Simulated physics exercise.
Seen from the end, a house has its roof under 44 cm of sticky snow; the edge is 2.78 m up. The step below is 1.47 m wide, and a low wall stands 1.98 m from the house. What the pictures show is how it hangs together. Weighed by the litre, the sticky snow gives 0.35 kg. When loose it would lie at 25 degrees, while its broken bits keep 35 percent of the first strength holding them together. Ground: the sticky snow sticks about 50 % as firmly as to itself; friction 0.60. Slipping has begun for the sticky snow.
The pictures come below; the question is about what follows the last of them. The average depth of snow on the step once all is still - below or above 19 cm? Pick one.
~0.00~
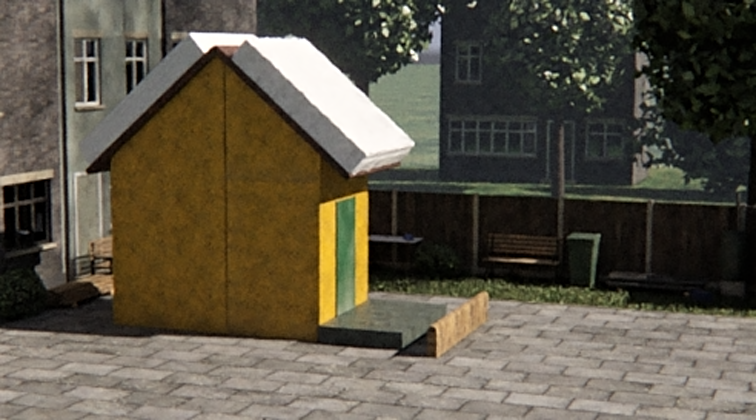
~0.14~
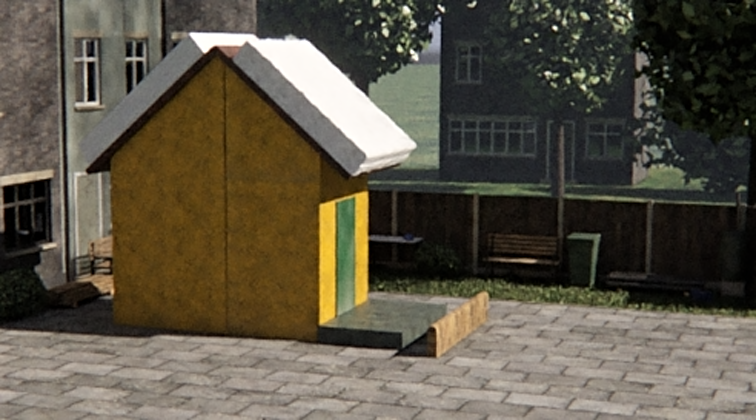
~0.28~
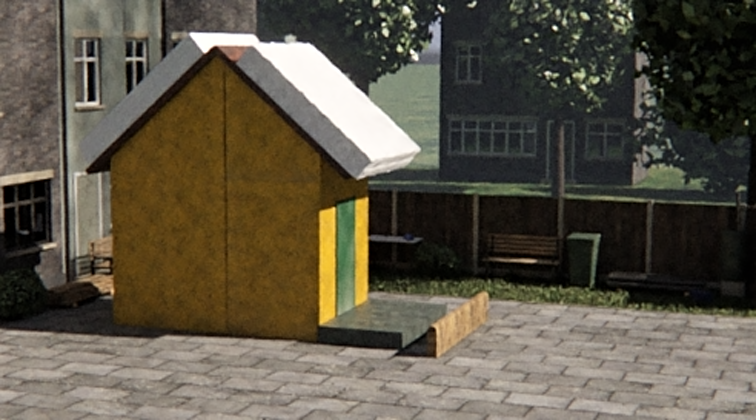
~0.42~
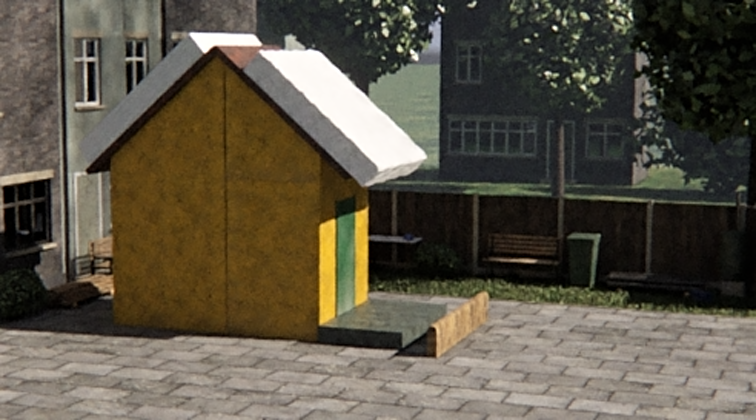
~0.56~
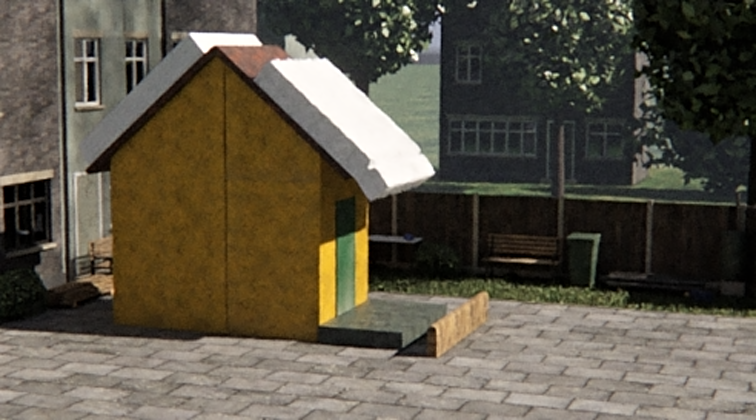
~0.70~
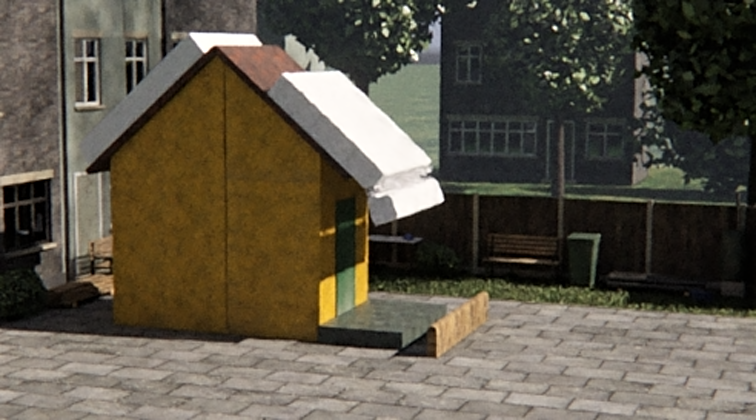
Below.
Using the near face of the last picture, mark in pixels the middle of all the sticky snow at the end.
It sits close to (468, 341) in the last view.
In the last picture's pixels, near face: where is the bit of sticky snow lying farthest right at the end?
Near (607, 360).
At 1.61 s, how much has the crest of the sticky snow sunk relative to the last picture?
Roughly 3.2 m.
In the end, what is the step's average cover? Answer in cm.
Roughly 13 centimetres, I'd say.
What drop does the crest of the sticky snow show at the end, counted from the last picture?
The top ends up roughly 3.7 m below where it was in the last picture.
By 1.12 s, 45 % of the snow is still up on the roof and 55 % is falling or down.
By 1.61 s, none of the snow is still up on the roof and all is falling or down.
By 2.11 s, none of the snow is still up on the roof and all is falling or down.
By 2.60 s, none of the snow is still up on the roof and all is falling or down.
By 2.70 s, at the end, none of the snow is still up on the roof and the snow on the step is 13 cm deep on average.
